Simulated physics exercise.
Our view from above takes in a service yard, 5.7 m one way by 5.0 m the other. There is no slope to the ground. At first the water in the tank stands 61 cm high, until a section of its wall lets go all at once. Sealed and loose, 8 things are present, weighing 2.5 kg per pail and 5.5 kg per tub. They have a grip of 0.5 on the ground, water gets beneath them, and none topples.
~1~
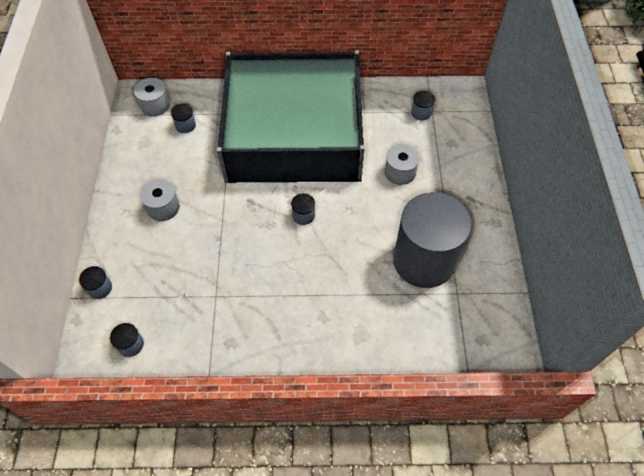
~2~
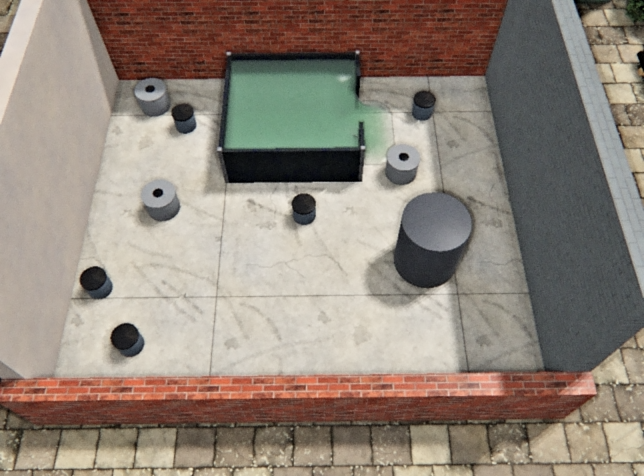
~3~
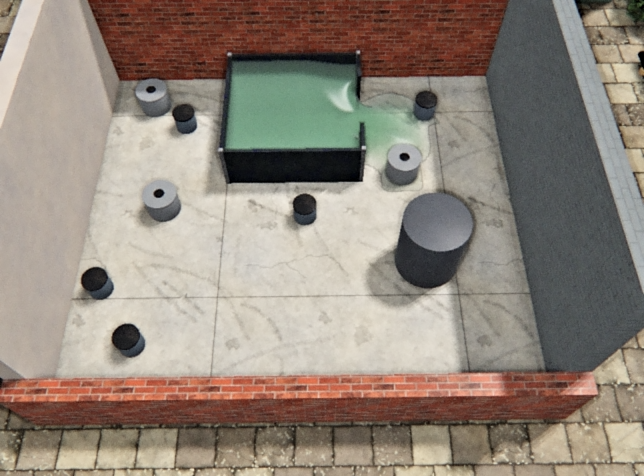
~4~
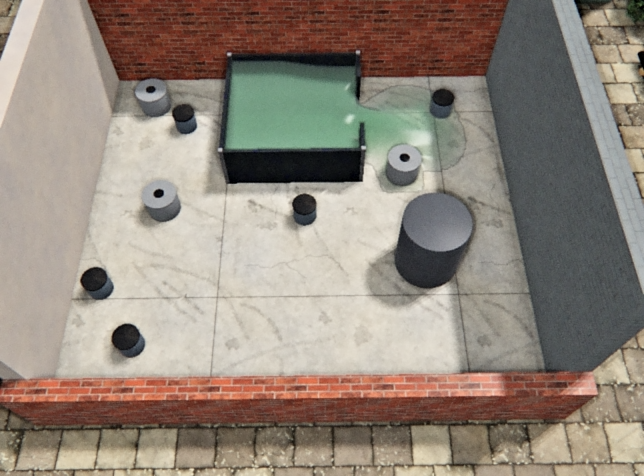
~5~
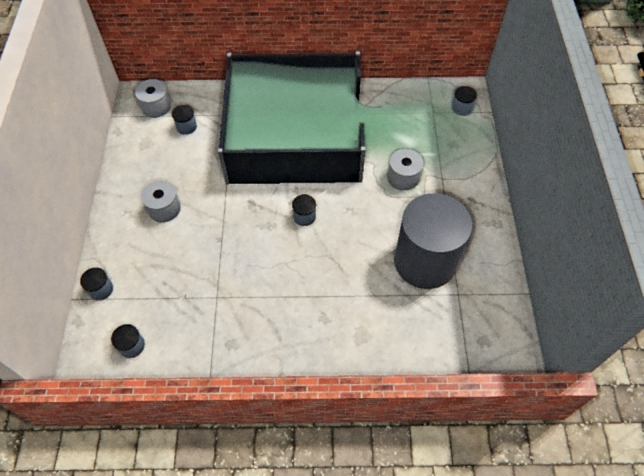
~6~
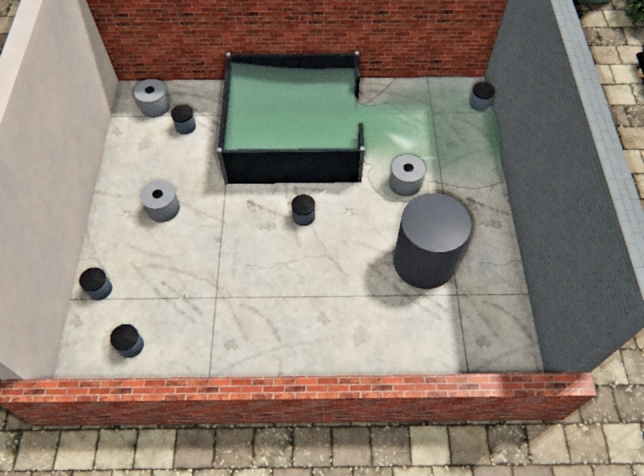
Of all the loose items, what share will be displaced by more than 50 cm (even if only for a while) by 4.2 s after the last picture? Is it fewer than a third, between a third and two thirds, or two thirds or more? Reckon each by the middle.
Low band.
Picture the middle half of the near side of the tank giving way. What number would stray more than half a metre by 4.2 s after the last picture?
The answer then is 4.
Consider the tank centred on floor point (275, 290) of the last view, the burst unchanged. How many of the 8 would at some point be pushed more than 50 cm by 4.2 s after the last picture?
That would give 2.
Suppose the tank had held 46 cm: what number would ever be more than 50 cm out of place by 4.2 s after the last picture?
Then 2.
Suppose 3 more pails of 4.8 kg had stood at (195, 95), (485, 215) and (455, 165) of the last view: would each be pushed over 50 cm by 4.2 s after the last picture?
Note, in sequence: Under threshold; over threshold; over threshold.
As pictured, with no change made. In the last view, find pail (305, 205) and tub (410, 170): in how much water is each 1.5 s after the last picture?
Close to 0 and 1 centimetres.
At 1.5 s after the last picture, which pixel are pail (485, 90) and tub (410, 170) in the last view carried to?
Estimated pixels: (451, 67) and (417, 203).
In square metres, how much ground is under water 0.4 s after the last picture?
I'd put it close to 7.5 m2.
Then, 0.4 s after the last picture 1 of 8 are over 50 cm from their spots; 1 afloat.
Then, 1.5 s after the last picture 2 of 8 are over 50 cm from their spots; 1 afloat.
Then, 2.8 s after the last picture 2 of 8 are over 50 cm from their spots; 1 afloat.
Then, 4.2 s after the last picture 2 of 8 are over 50 cm from their spots, and 2 have been at some point; 1 afloat.
